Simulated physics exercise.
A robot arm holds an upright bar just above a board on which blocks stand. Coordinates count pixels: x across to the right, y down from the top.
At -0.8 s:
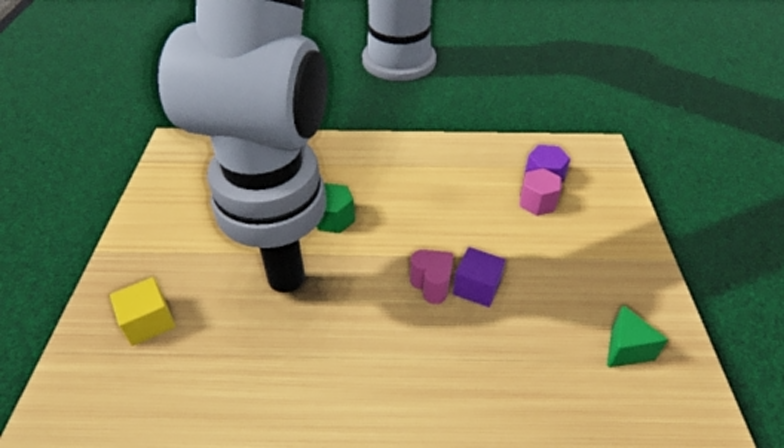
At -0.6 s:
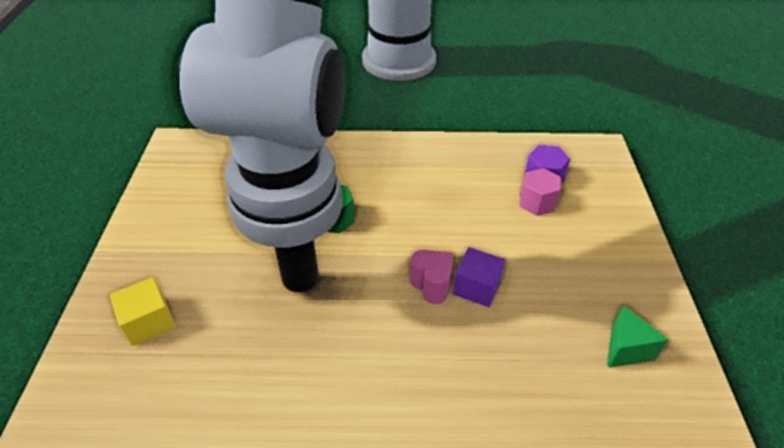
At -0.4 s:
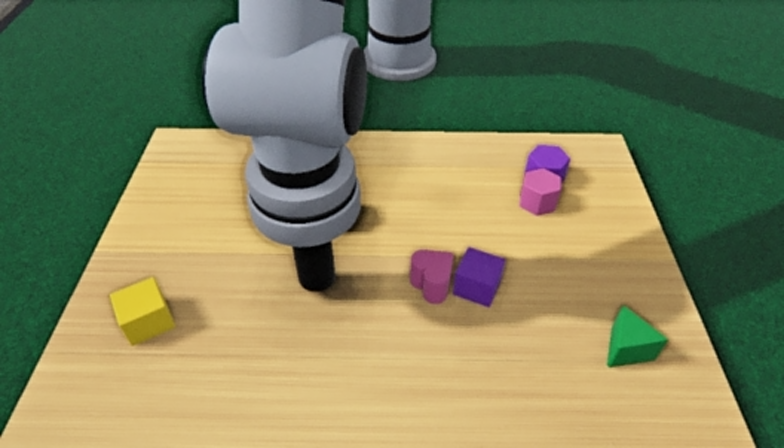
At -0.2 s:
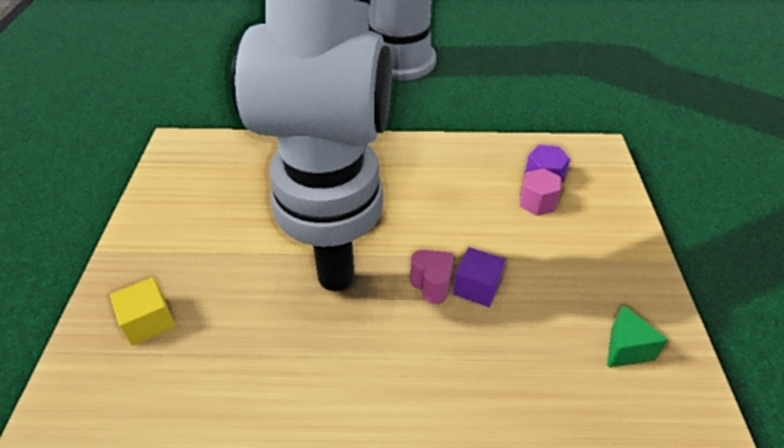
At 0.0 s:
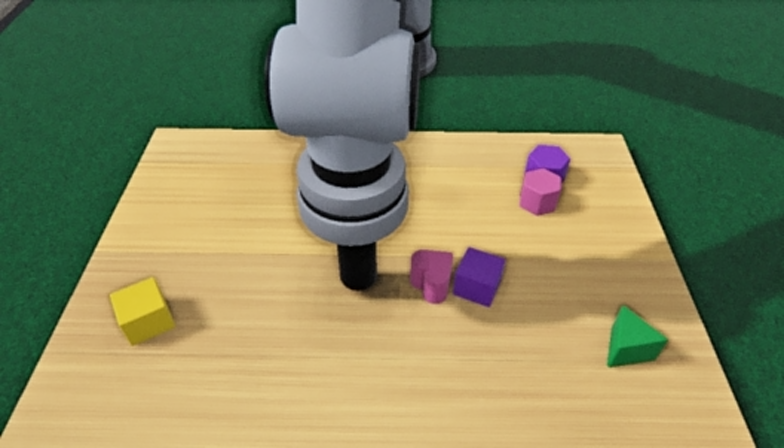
At first, a robot arm holds a black upright bar over a wooden board of scattered coloured blocks, with a green block partly behind it. The arm slides steadily right, covering the green block, until the bar is just left of the pink heart-shaped block, and no block moves.
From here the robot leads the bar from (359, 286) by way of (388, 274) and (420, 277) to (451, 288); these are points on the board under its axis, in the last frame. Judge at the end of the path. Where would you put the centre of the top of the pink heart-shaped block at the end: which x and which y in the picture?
My prediction: (496, 280).
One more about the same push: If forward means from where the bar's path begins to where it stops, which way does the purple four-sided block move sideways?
It will end up to the right.
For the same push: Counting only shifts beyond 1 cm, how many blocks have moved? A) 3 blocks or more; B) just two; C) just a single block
Answer: B.
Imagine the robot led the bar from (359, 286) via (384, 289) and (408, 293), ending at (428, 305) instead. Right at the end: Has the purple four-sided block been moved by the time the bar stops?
Short answer: Yes.
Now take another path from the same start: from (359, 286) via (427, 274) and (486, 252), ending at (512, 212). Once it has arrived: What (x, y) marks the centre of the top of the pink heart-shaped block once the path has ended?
Its top middle will sit at (513, 252).
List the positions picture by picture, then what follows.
In the first frame, bar tip at (287, 280); block tops, green hexagonal block at (331, 196); pink heart-shaped block at (434, 264); purple four-sided block at (481, 265).
In the second frame, bar at (301, 279); blocks unchanged.
In the third frame, bar at (317, 279); blocks unchanged.
In the fourth frame, bar at (337, 278); blocks unchanged.
In the fifth frame, bar at (359, 278); green hexagonal block hidden; pink heart-shaped block at (434, 264); purple four-sided block at (481, 265).
What follows on the original path. Halfway along, bar at (405, 265); pink heart-shaped block at (445, 267); purple four-sided block at (486, 266).
At the end, bar at (452, 279); green hexagonal block in place; pink heart-shaped block at (496, 280); purple four-sided block at (537, 277).
